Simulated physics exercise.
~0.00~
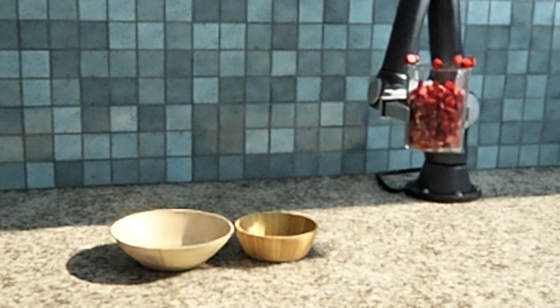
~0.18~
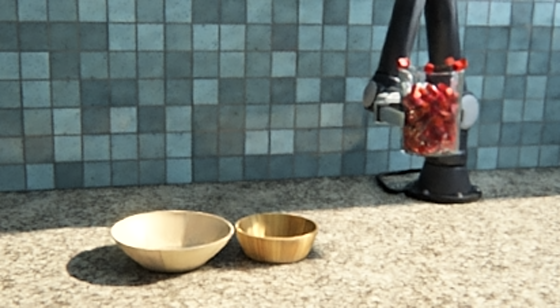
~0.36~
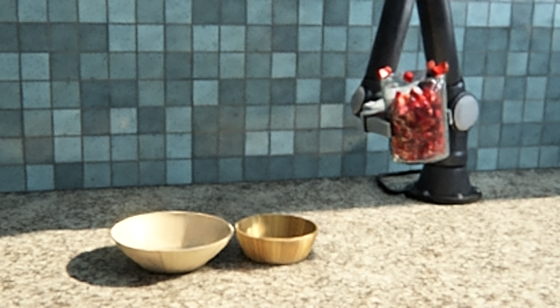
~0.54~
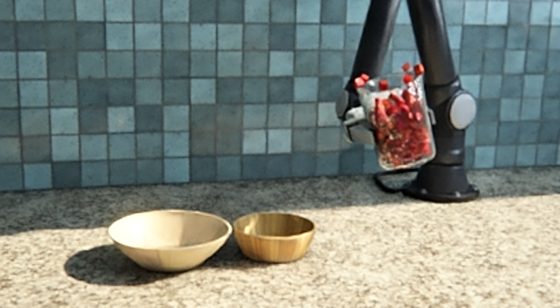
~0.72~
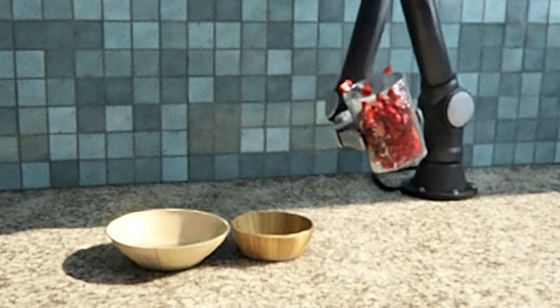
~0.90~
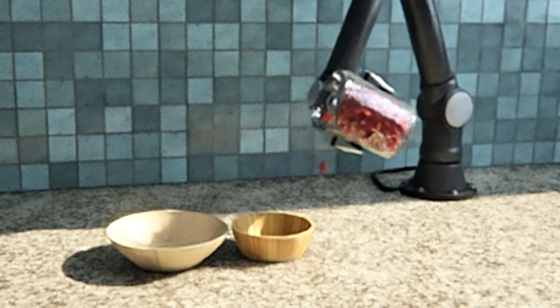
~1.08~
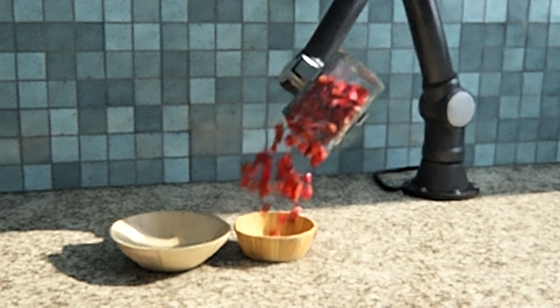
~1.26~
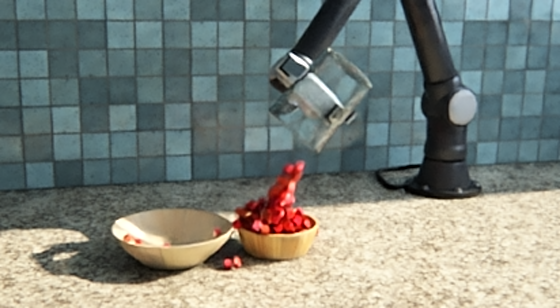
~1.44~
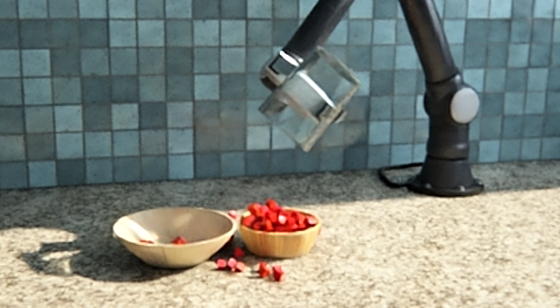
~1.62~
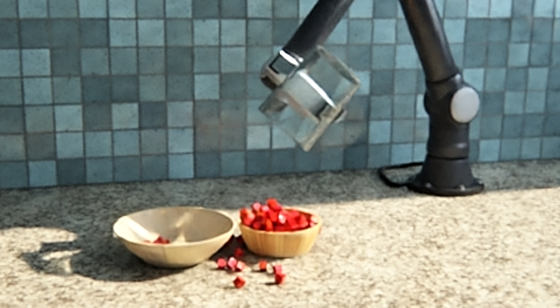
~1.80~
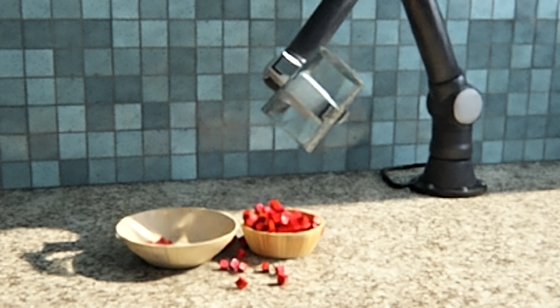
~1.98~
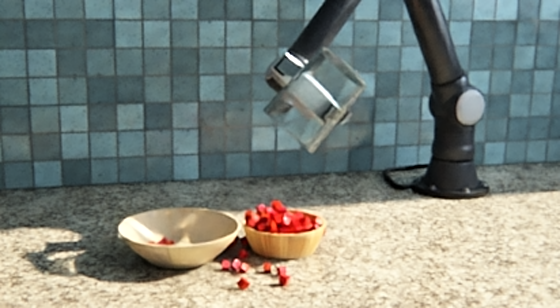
On a speckled counter, a robot arm tips red pieces into two bowls, spilling a few.
